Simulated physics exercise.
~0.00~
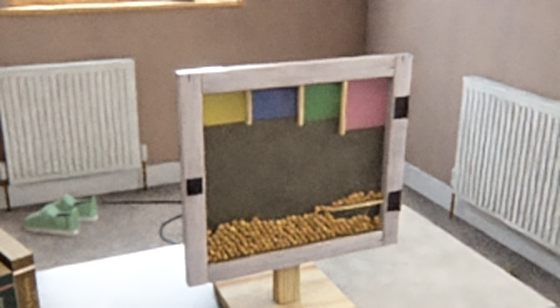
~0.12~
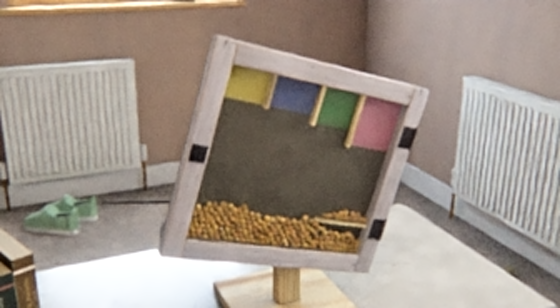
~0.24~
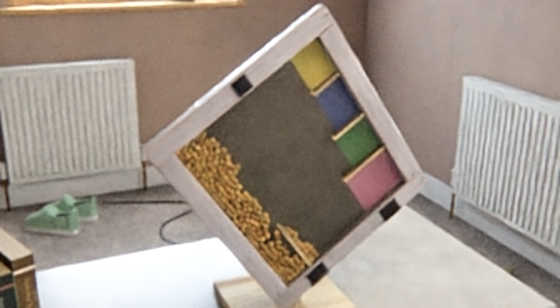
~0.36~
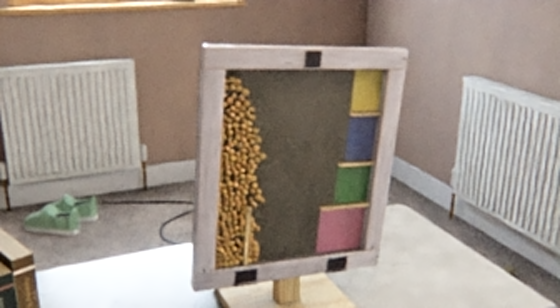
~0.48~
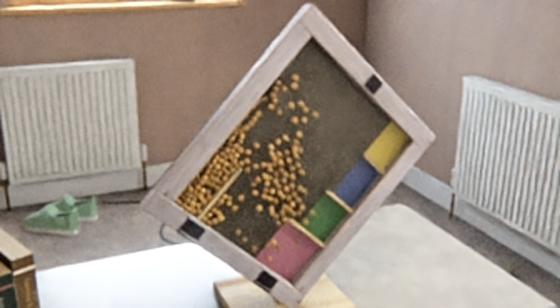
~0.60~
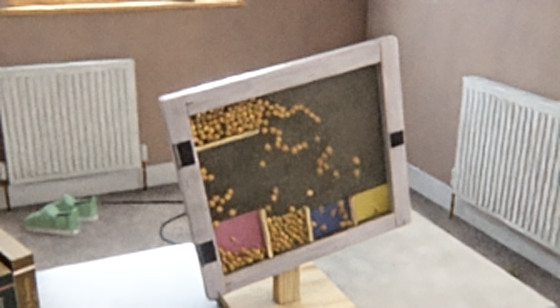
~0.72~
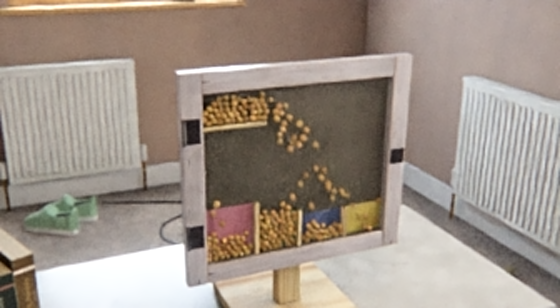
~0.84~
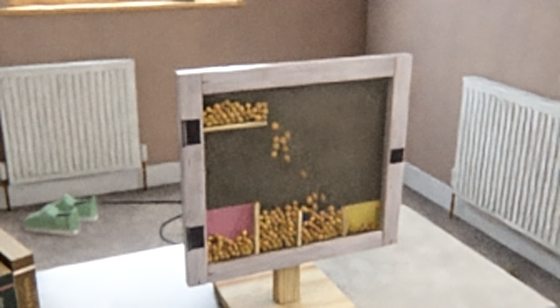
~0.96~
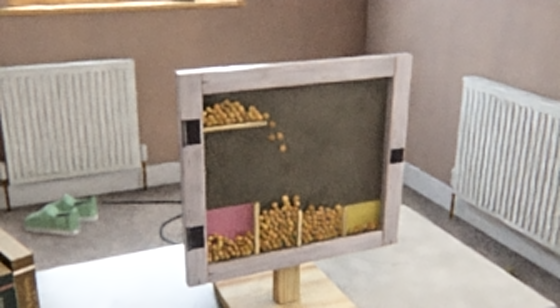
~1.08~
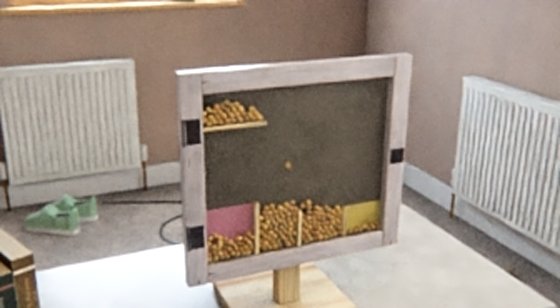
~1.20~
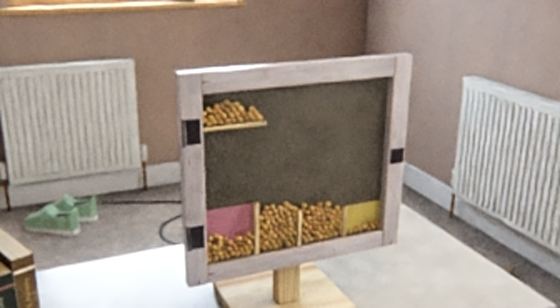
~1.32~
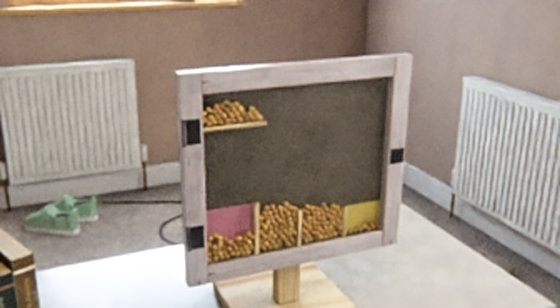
A shallow, pale-framed sorting box stands on edge on a wooden base in a carpeted room with white radiators, seen from a still viewpoint in front. Yellow, blue, green and pink pockets line its top from left to right, and tan chickpeas lie along the bottom. The box turns clockwise, carrying the chickpeas up its left side. As it tips further, they spill down and scatter across the dark back. It stops upside down, and stragglers drop from a small ledge. Finally, chickpeas heap over green and blue, partly fill pink, barely cover yellow, and some stay on the upper-left ledge.
